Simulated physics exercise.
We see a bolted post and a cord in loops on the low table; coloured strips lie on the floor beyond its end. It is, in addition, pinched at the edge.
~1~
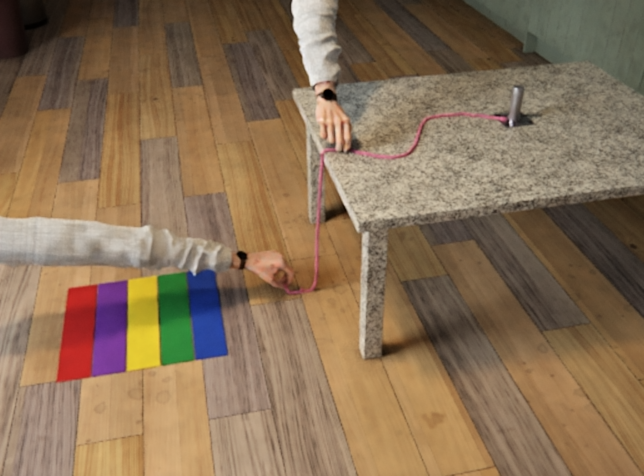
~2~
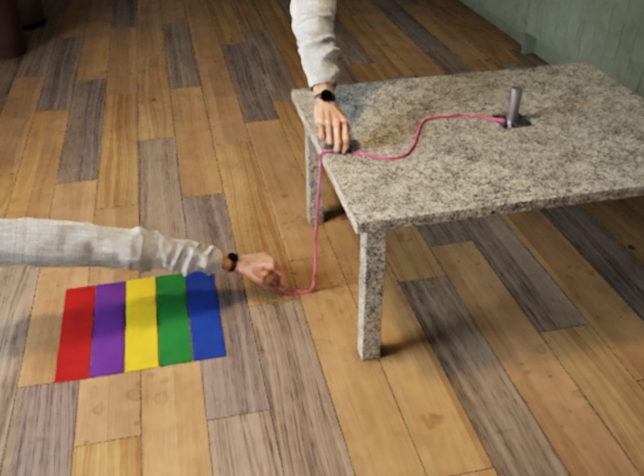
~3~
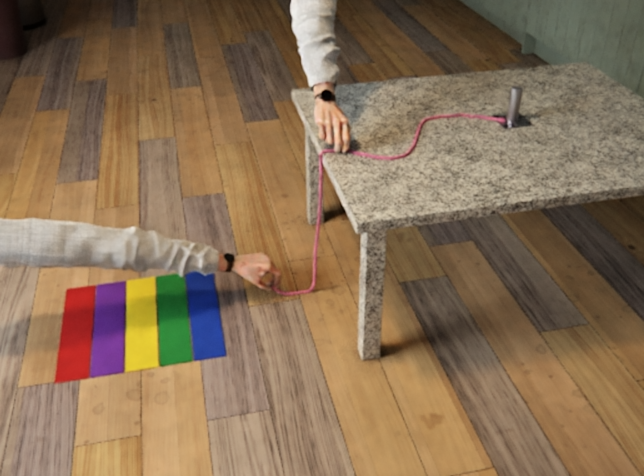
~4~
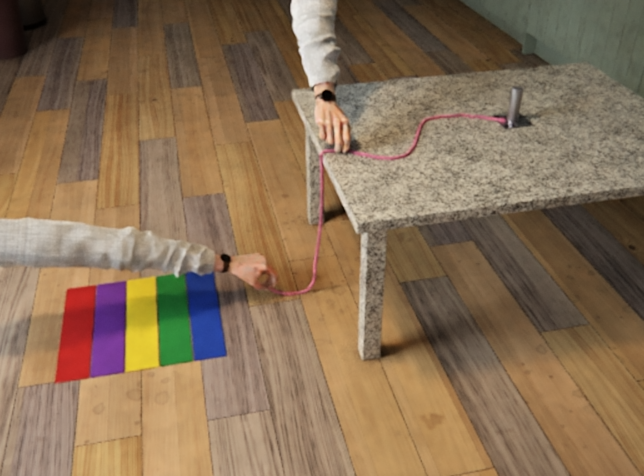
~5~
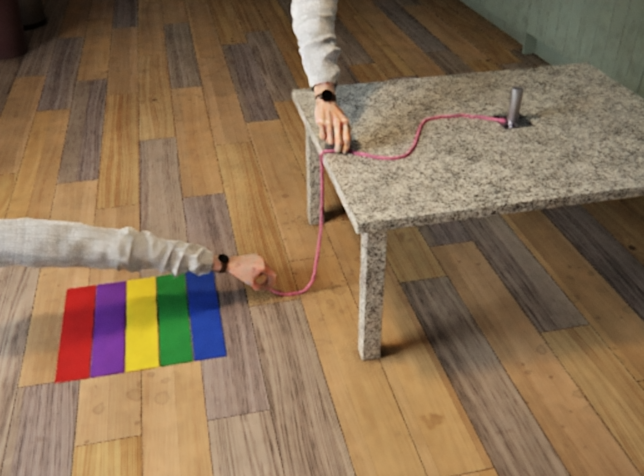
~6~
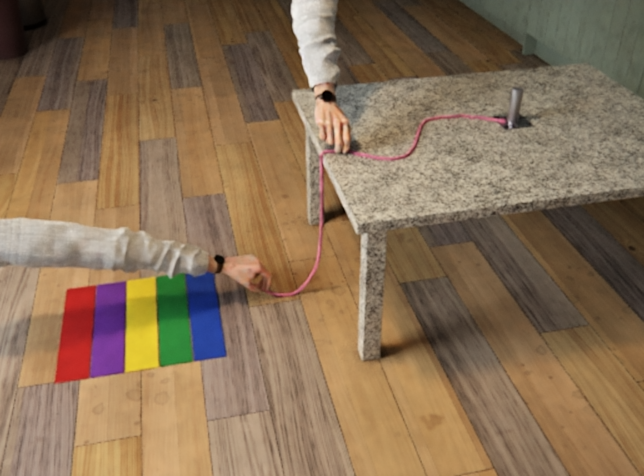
A hand near the floor drew the end of a pink cord slightly left, toward coloured strips on the floorboards, while another hand kept it pinched at the edge of a speckled stone table.
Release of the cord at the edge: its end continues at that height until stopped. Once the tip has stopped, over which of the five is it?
Over the purple strip.
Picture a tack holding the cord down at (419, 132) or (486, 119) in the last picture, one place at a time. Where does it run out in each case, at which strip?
Expected strip, first: Yellow; second: Purple.
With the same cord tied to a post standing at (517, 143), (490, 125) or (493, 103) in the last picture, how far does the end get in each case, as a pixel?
The three places are (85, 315), (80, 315) and (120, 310), in that order.
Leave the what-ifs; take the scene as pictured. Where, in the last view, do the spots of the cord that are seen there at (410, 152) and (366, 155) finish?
The first finishes about (355, 146) and the second about (309, 164).
Soon after, end near (168, 302); over green.
After that, end near (130, 307); over yellow.
At the stop, end near (108, 311); over purple. It gets as far as the purple strip.
